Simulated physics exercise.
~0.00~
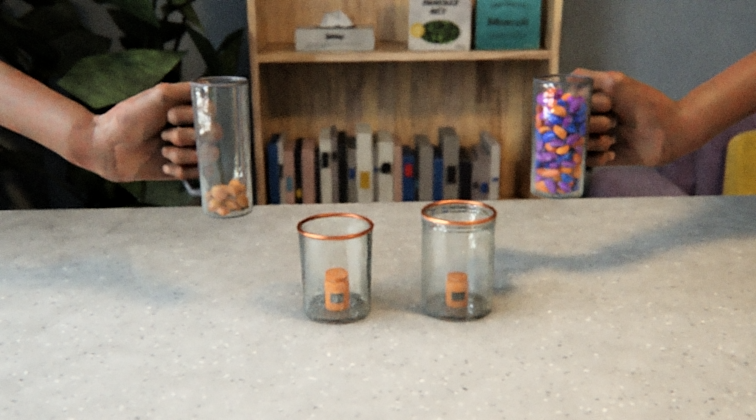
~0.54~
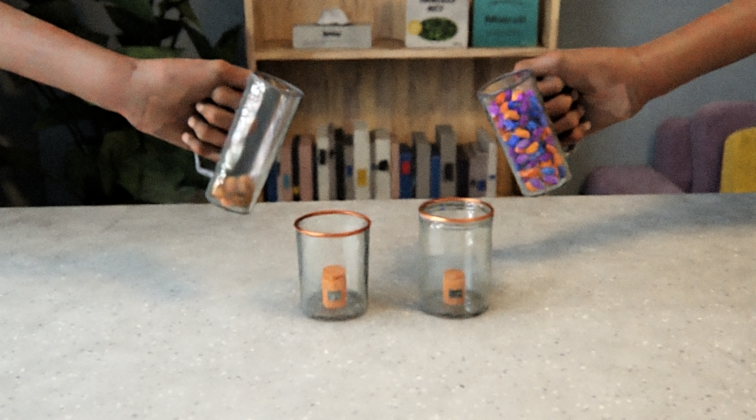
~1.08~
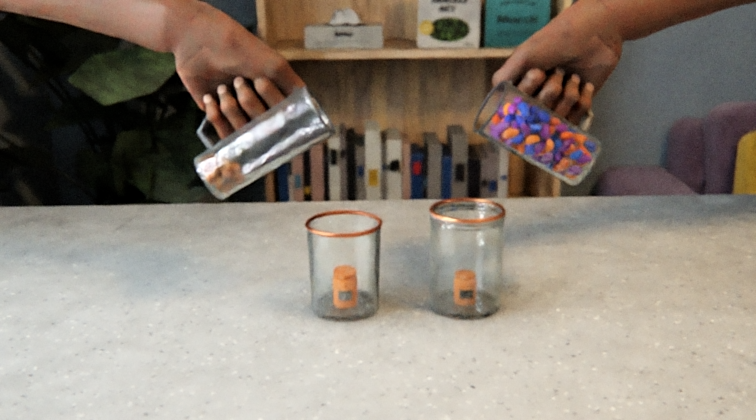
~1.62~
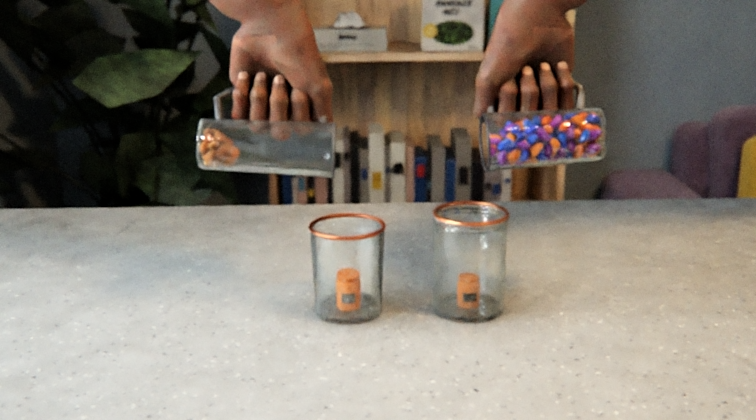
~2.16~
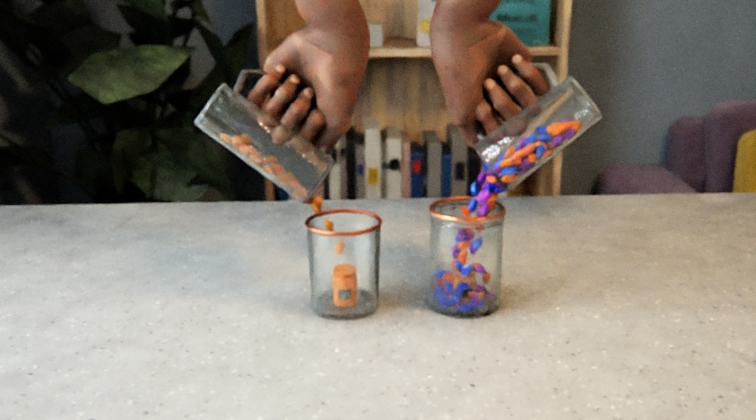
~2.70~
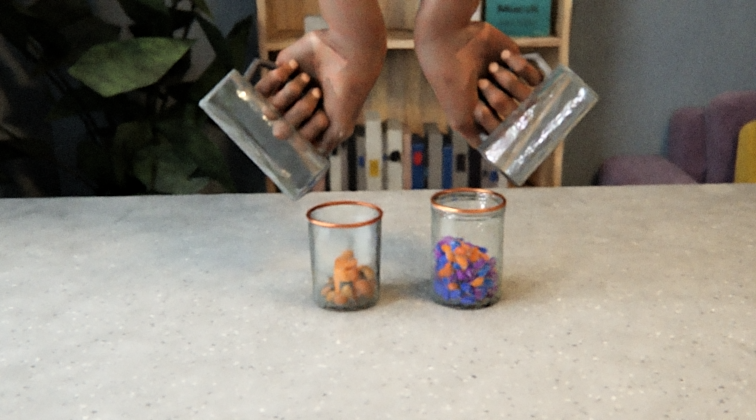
Two hands tip cups, partly filling both glasses and covering the small orange object on the right.
